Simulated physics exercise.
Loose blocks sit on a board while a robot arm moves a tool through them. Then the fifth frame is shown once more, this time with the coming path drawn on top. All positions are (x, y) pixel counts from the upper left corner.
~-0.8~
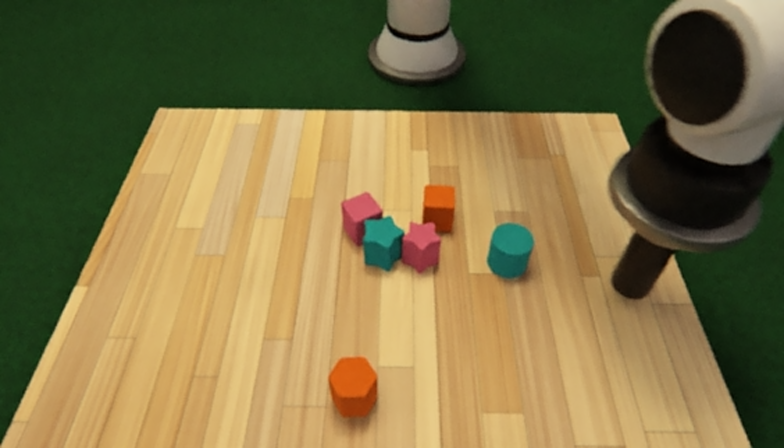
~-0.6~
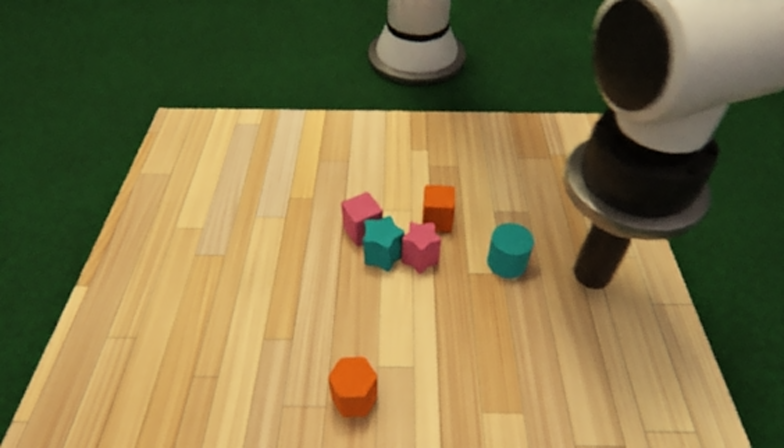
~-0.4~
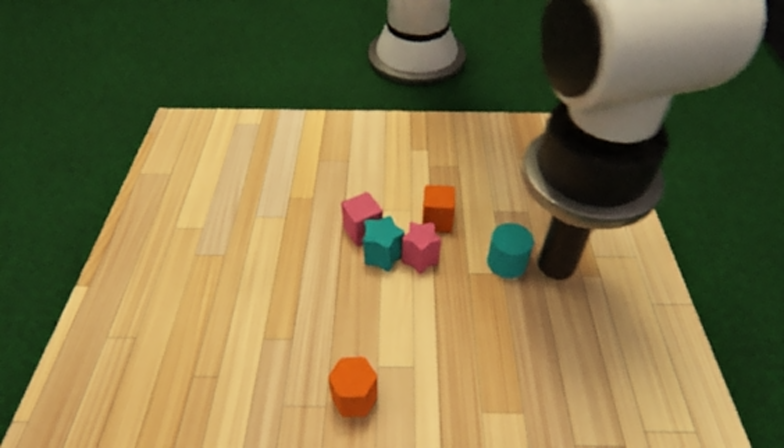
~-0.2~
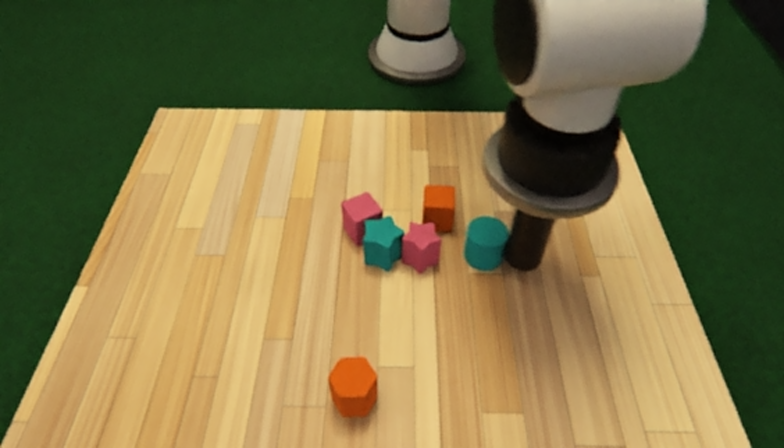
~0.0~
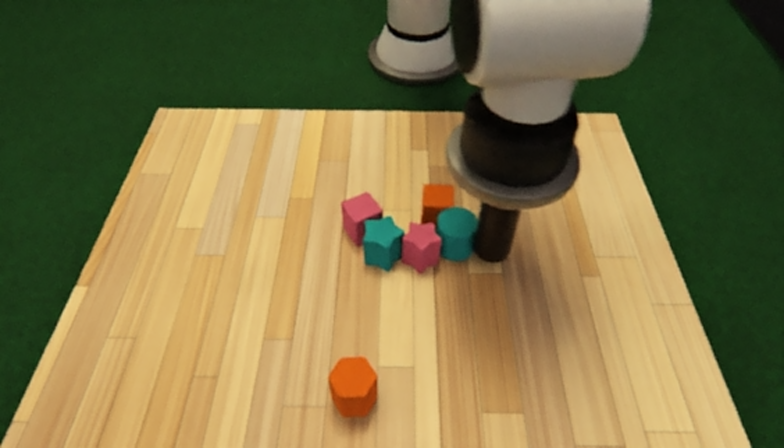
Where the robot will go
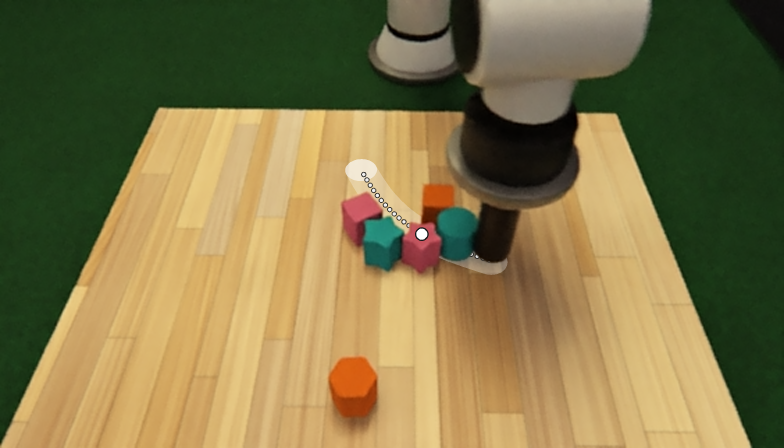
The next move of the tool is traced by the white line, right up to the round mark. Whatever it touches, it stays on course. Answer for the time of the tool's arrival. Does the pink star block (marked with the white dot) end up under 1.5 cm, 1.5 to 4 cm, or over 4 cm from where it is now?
Distance: Between 1.5 and 4 cm.
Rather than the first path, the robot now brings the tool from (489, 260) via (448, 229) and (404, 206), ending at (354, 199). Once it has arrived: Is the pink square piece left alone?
The answer is no.
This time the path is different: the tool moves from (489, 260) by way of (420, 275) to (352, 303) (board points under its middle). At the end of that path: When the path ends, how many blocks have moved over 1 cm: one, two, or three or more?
It's going to be three or more.
Drawn move, from (489, 260) by way of (430, 238) and (386, 206) to (361, 170); the dot is on the pink star block.
What follows on the original path. One third of the way, tool (430, 226); turquoise star block (371, 236), turned 35° clockwise; pink star block (405, 231), turned 85° anticlockwise; orange square piece (427, 178), turned 25° clockwise; turquoise round block (401, 196).
Two thirds of the way, tool (385, 194); pink square piece (359, 206); turquoise star block (368, 238), turned 35° clockwise; pink star block (402, 226); orange square piece (427, 178), turned 30° clockwise; turquoise round block (355, 167).
At the end, tool (361, 158); pink square piece (359, 206); turquoise star block (368, 238), turned 35° clockwise; pink star block (402, 226), turned 120° anticlockwise; orange square piece (427, 178), turned 30° clockwise; turquoise round block (325, 148).
